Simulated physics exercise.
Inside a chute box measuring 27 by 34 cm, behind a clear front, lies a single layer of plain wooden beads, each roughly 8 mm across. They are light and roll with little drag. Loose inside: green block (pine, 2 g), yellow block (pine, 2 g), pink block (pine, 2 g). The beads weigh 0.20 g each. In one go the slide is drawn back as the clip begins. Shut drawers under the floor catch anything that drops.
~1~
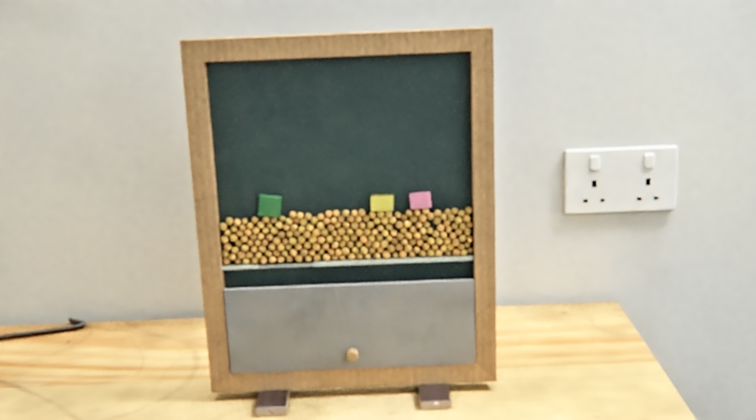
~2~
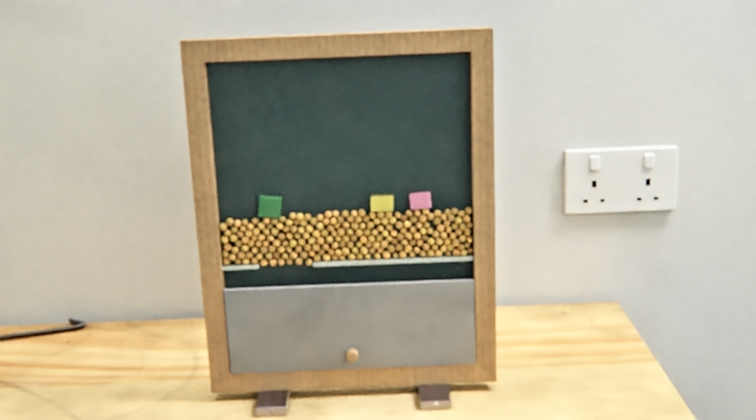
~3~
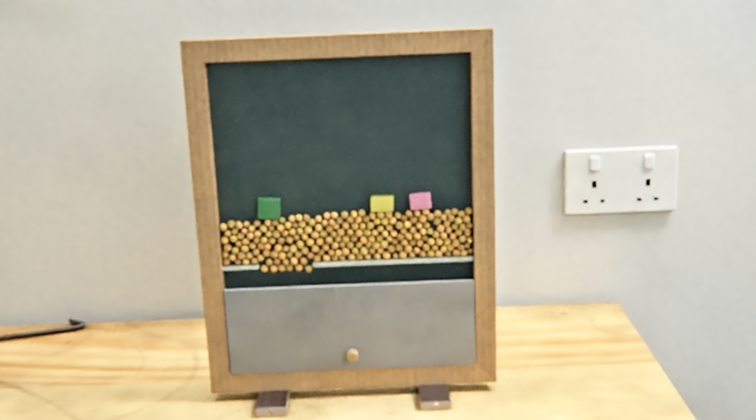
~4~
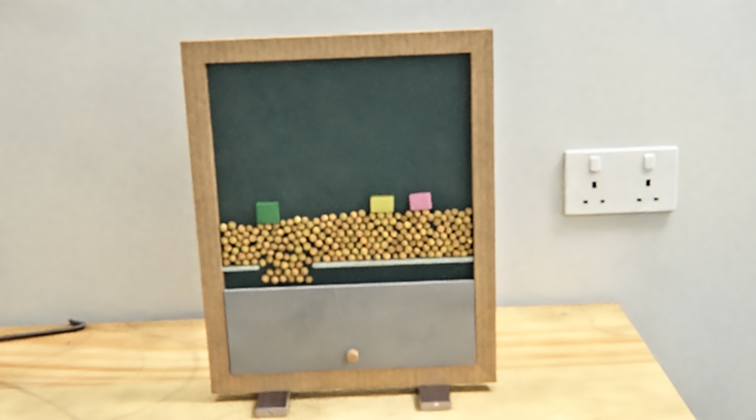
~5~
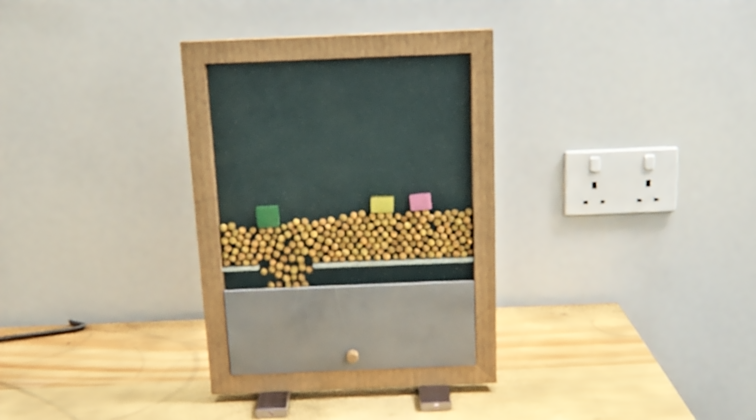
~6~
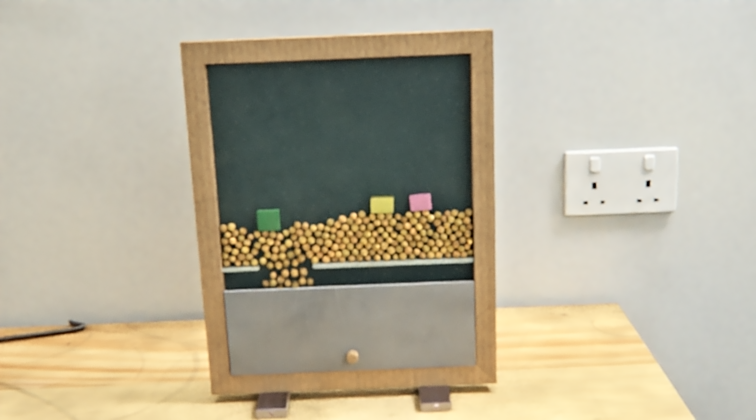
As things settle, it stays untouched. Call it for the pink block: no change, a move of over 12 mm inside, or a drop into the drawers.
No change.
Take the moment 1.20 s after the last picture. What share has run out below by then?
Close to 50 percent at that moment.
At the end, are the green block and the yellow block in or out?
Green block gone, yellow block gone.
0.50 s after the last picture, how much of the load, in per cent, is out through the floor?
Roughly 40 %.
Then, 0.15 s after the last picture, 30 % are out; green block below the floor; yellow block moved 0.0 cm; pink block moved 0.0 cm tilted 4°.
Then, 0.50 s after the last picture, 40 % are out; green block below the floor; yellow block moved 0.2 cm; pink block moved 0.0 cm tilted 4°.
Then, 1.20 s after the last picture, 50 % are out; green block below the floor; yellow block moved 7.0 cm tilted 40°; pink block moved 0.1 cm tilted 6°.
All still 2.0 s after it, 50 % are out; green block below the floor; yellow block below the floor; pink block moved 0.1 cm tilted 6°.
